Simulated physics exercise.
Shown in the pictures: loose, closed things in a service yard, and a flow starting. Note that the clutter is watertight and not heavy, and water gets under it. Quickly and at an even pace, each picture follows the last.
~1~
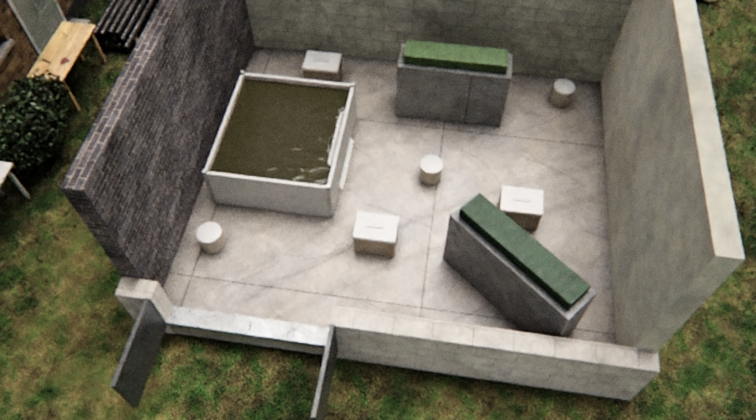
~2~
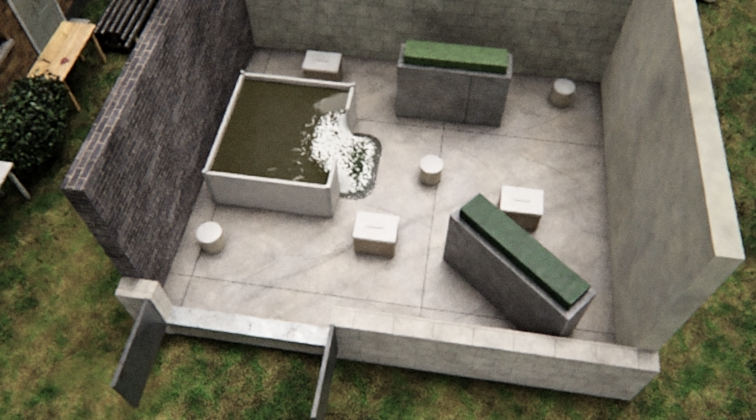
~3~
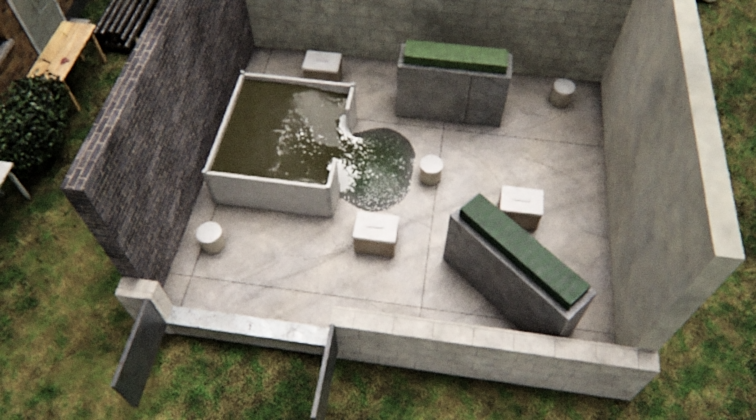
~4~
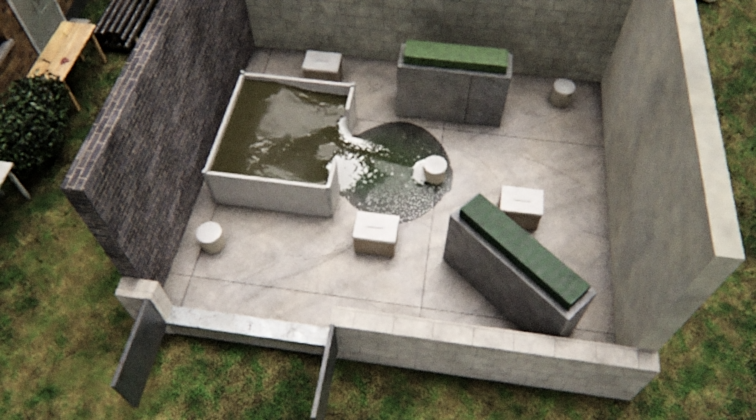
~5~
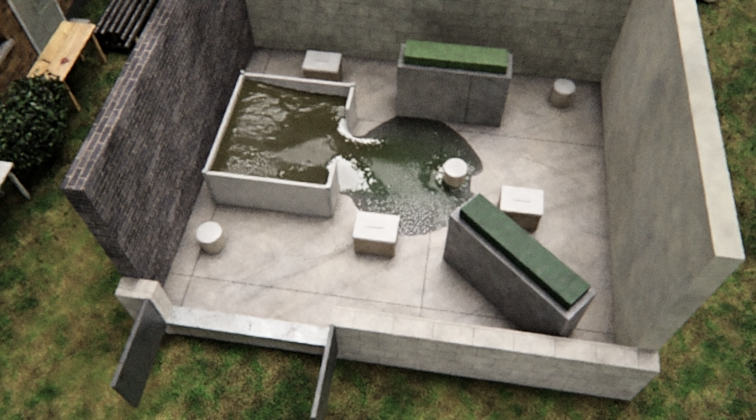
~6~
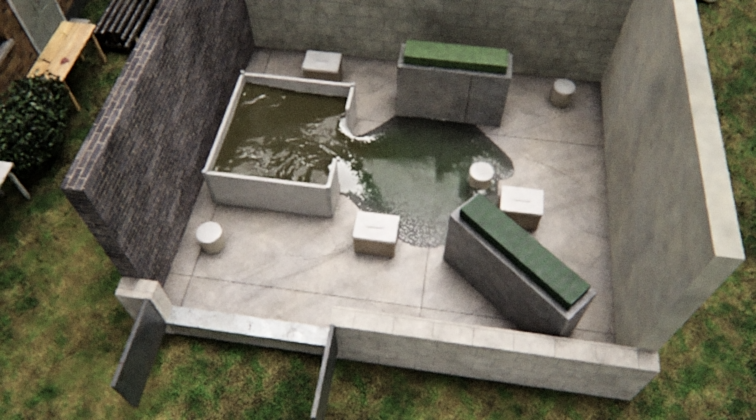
Murky water poured out through the right side of a raised tank and spread across the walled yard's floor, reaching a small pale round container and pushing it right, toward a pale box.
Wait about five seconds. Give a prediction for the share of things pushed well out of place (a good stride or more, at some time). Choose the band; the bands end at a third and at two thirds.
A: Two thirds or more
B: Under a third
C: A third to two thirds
The answer is C.
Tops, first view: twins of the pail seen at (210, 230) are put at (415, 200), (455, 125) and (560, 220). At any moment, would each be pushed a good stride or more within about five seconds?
Taking them one at a time: Goes the distance; goes the distance; goes the distance.
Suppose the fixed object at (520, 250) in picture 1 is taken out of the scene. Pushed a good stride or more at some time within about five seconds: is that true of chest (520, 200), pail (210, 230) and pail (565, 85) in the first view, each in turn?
In the order given: Got displaced, stayed put, got displaced.
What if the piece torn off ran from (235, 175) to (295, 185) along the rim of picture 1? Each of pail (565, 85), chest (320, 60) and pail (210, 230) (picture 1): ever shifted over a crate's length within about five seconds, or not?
Lab note - in sequence: Did not travel far; did not travel far; travelled far enough.
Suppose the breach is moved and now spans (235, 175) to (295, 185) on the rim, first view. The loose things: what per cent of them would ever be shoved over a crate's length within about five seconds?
I'd guess close to 10 percent.
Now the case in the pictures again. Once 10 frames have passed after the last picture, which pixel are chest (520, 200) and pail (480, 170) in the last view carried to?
Estimated: (600, 215); (597, 181).
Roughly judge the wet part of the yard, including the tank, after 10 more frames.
My answer would be close to 55 per cent.
A moment on, 1 of 7 are well off their spots; 0 afloat.
Next, 2 of 7 are well off their spots; 2 afloat.
Later, 2 of 7 are well off their spots; 3 afloat.
In the end, 3 of 7 are well off their spots, and 3 have been at some point; 3 afloat.
